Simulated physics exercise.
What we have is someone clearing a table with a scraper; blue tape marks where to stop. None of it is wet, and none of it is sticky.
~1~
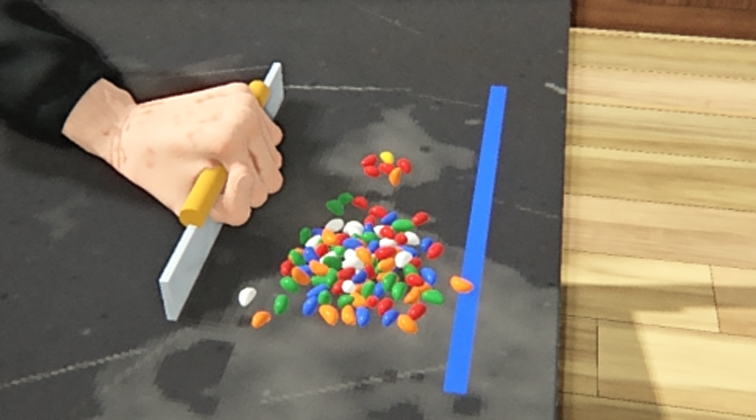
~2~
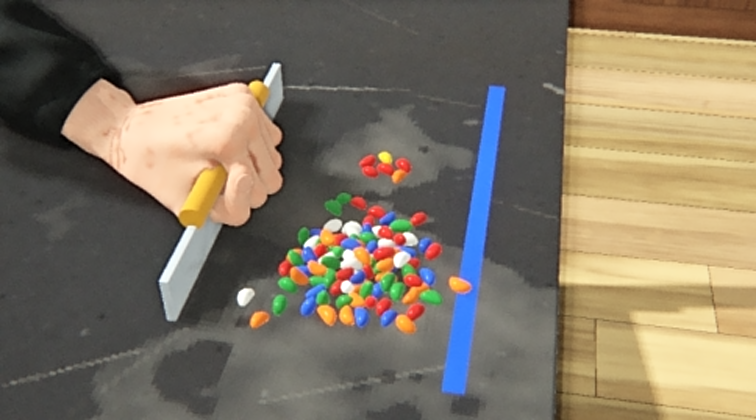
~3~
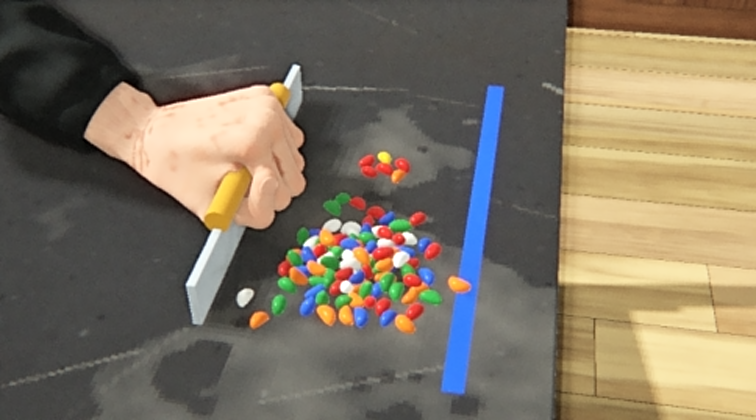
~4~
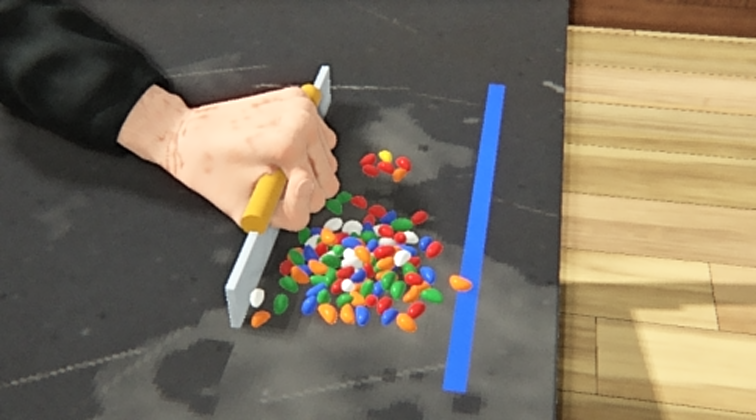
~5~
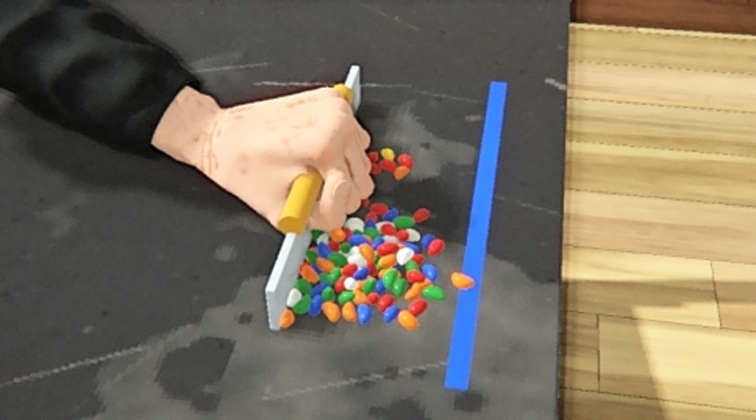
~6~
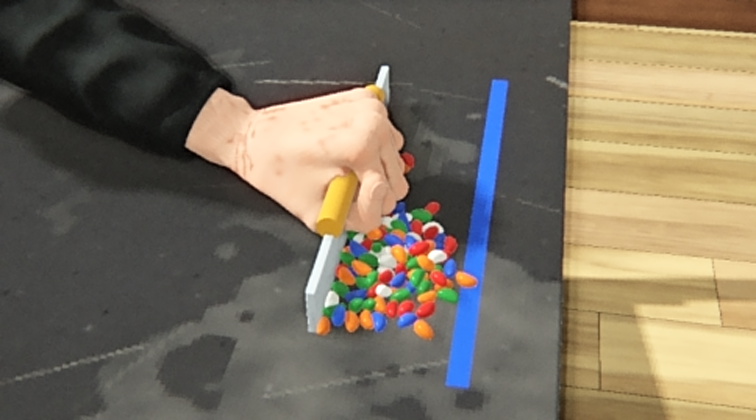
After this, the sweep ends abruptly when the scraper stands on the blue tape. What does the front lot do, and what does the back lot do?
The front lot? It does not all stay up. The back lot? It does not fall.
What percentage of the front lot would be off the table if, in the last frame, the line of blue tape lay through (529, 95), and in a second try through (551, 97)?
First try roughly 60 %, second try roughly 90 %.
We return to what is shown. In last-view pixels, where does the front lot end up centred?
Around (518, 277).
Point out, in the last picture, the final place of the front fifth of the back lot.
Roughly (514, 177).
Then, 0.41 s past the last view, scraper still moving, near (427, 169); front lot all on the table, its front near (514, 284); back lot all on the table, its front near (455, 163).
Then, 0.85 s past the last view, scraper stopped at the blue tape; front lot a small part over the edge; back lot all on the table, its front near (520, 167).
Then, 1.13 s past the last view, scraper stopped at the blue tape; front lot about a quarter over the edge; back lot all on the table, its front near (523, 167).
Finally, scraper stopped at the blue tape; front lot about a quarter over the edge; back lot all on the table, its front near (523, 167).
